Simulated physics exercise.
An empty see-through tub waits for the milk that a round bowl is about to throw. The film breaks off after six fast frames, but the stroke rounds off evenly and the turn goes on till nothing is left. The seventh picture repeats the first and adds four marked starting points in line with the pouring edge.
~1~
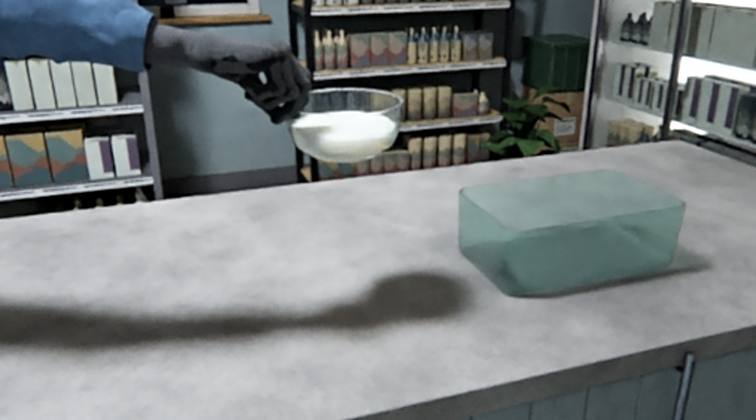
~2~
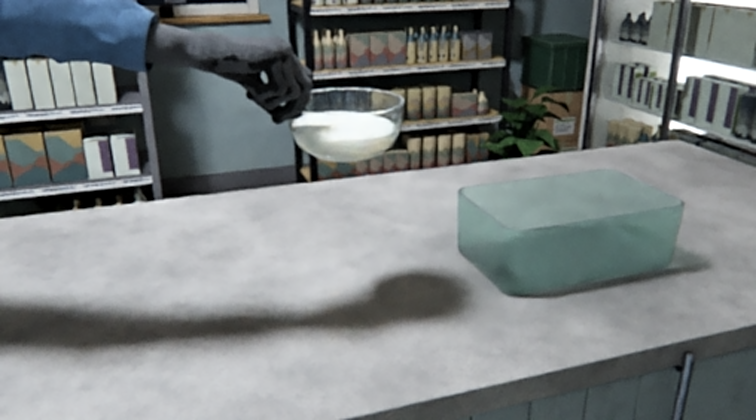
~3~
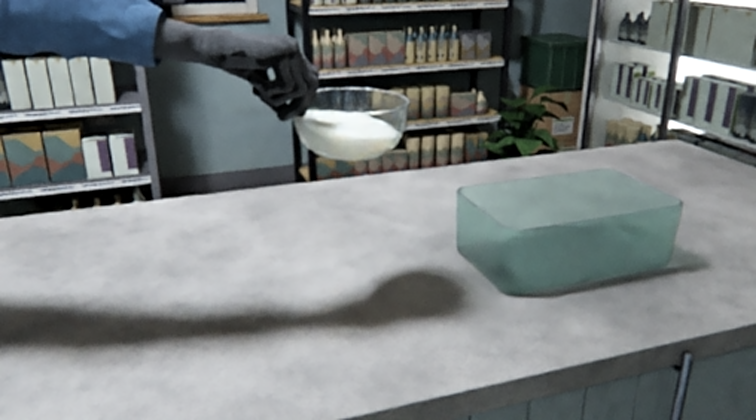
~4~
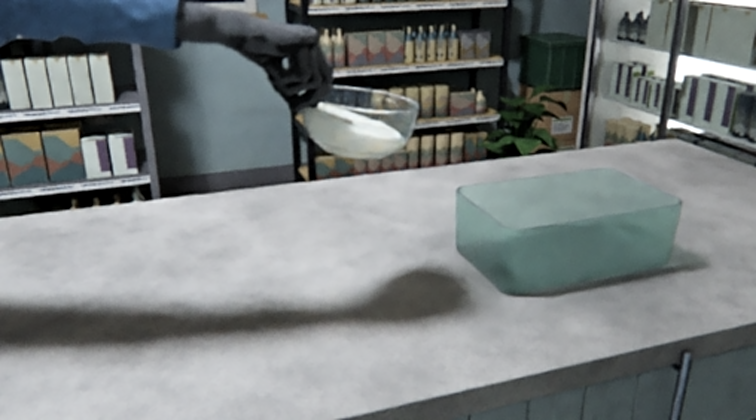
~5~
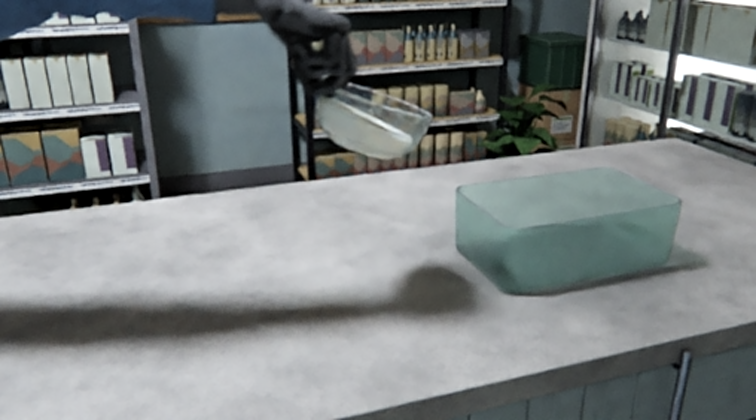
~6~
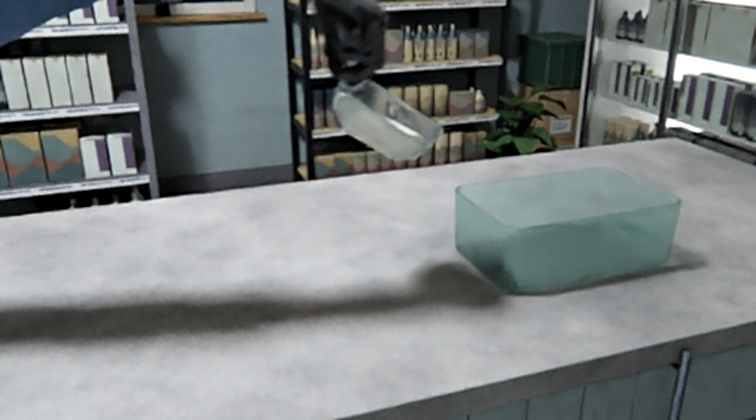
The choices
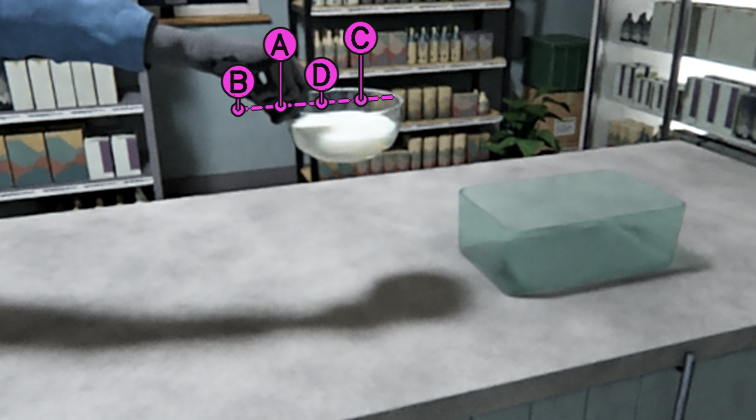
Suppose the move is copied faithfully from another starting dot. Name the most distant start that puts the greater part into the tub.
C is the one.
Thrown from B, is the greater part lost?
Yes, it does.
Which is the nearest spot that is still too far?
Here it is spot D.
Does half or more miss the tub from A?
Yes, that goes wrong.
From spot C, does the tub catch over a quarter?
Yes.
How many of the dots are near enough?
One.
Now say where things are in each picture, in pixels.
Upright, lip at (397, 96); tub from (501, 294) to (668, 263); nothing has left yet, in the first frame.
Upright, lip at (398, 96); nothing has left yet, in the second frame.
Upright, lip at (403, 96); nothing has left yet, in the third frame.
Tipped about 8°, lip at (413, 101); nothing has left yet, in the fourth frame.
Tipped about 20°, lip at (426, 111); nothing has left yet, in the fifth frame.
Tipped about 34°, lip at (436, 124); nothing has left yet, in the sixth frame.
In magenta, A at (280, 106); B at (238, 109); C at (360, 99); D at (321, 102).
For spot A, about 0 % lands in the tub, 98 % falls short.
For spot B, about 0 % lands in the tub, 100 % falls short.
For spot C, about 79 % lands in the tub, 13 % falls short and 8 % goes beside or beyond.
For spot D, about 7 % lands in the tub, 87 % falls short and 6 % goes beside or beyond.
